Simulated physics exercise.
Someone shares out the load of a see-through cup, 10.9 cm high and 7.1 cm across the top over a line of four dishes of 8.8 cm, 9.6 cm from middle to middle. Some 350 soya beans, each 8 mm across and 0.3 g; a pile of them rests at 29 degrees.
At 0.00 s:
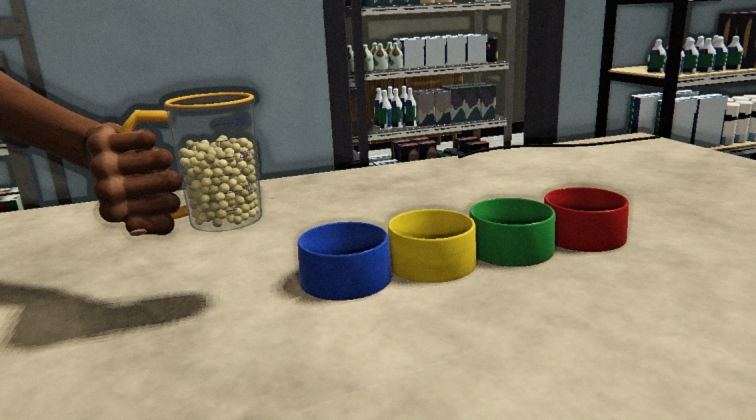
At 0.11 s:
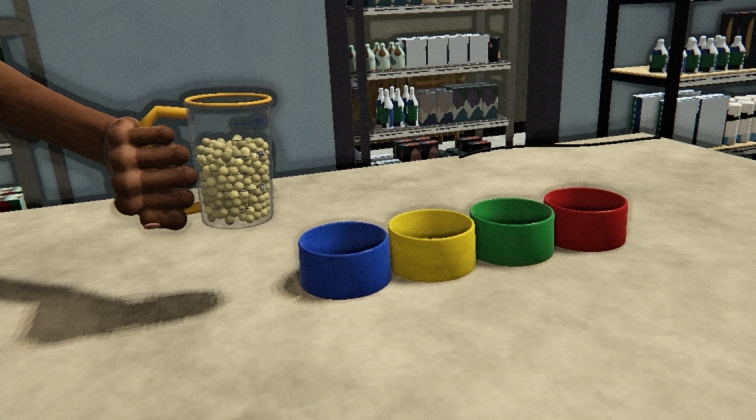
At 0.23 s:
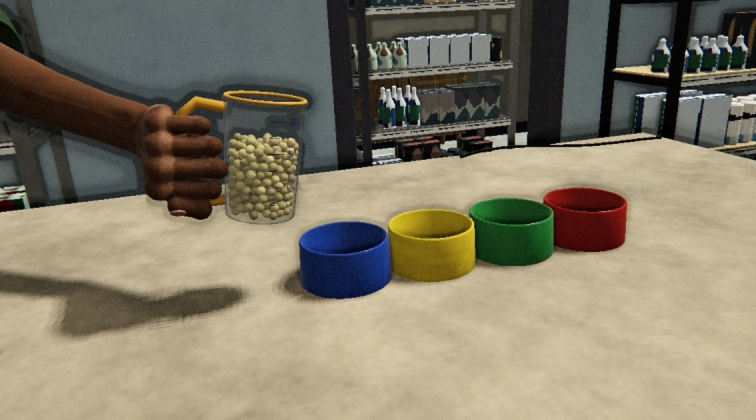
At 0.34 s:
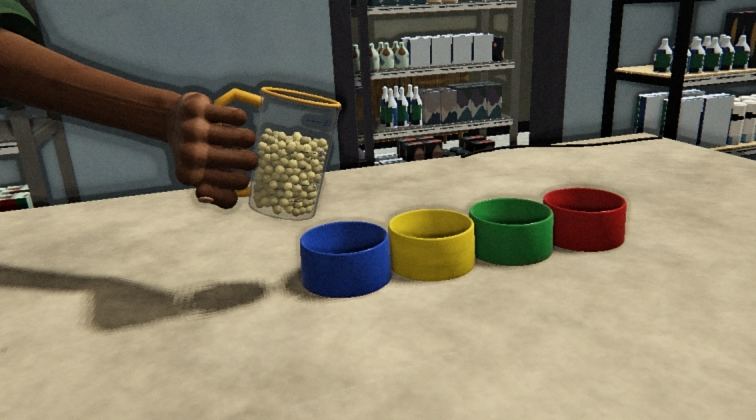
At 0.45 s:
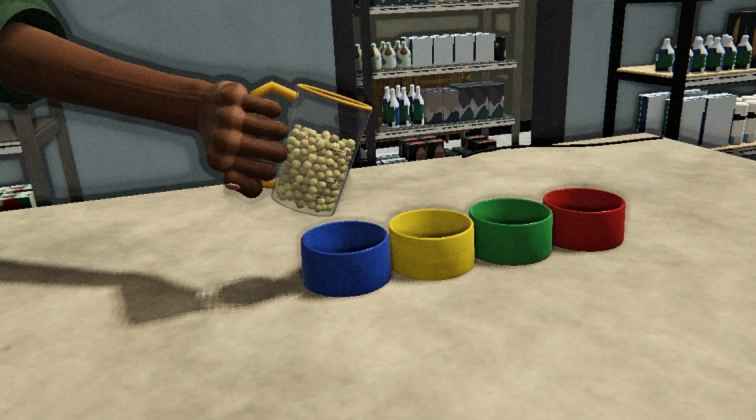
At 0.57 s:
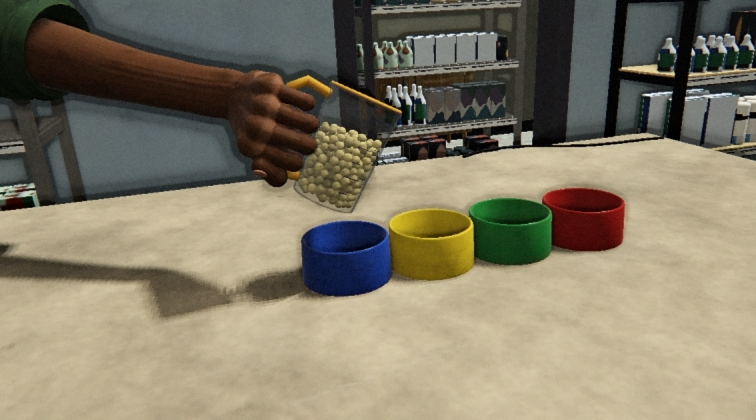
A hand holding a clear cup of pale round beans by its yellow handle moved right across the counter toward four dishes, blue, yellow, green and red, steadily tilting the cup rightward.
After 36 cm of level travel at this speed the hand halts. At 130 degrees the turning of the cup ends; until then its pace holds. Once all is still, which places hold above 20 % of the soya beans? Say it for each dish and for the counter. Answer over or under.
Red: Over, blue: Under, green: Under, yellow: Under, counter: Under.
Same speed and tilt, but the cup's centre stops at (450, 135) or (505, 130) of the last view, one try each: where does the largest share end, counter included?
The winner: Green; red.
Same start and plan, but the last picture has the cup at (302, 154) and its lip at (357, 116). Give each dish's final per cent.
Red 90; blue 0; green 10; yellow 0.
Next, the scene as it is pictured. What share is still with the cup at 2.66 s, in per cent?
About 0 per cent.
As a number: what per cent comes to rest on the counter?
About 10 per cent.
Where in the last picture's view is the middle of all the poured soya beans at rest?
Near (589, 216).
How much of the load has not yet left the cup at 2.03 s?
Roughly 80 per cent.
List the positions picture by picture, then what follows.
In the first picture, cup at (219, 161), tilt 0 degrees, lip at (252, 97), moved 0.0 cm; middle of the pieces at (220, 183); blue dish at (343, 238); yellow dish at (431, 224); green dish at (512, 211); red dish at (586, 199).
In the second picture, cup at (234, 160), tilt 3 degrees, lip at (270, 98), moved 1.2 cm; middle of the pieces at (234, 181).
In the third picture, cup at (263, 157), tilt 9 degrees, lip at (305, 101), moved 3.8 cm; middle of the pieces at (261, 178).
In the fourth picture, cup at (292, 154), tilt 15 degrees, lip at (338, 104), moved 6.4 cm; middle of the pieces at (287, 174).
In the fifth picture, cup at (319, 152), tilt 21 degrees, lip at (369, 108), moved 9.0 cm; middle of the pieces at (313, 171).
In the sixth picture, cup at (345, 149), tilt 27 degrees, lip at (398, 112), moved 11.5 cm; middle of the pieces at (337, 167); blue dish at (345, 237); yellow dish at (430, 223); green dish at (510, 211); red dish at (583, 200). Its pace works out near 55 degrees a second; the hand travels 23 cm a second.
After 1.44 s, tilt 75 degrees; cup holds 100 %.
After 2.03 s, tilt 107 degrees; cup holds 80 %, red 15 %.
Then, at 2.66 s, tilt 130 degrees; cup holds 0 %, red 90 %.
By 3.2 s all is still; red 90 %, blue 0 %, green 0 %, yellow 0 %, counter 10 %.
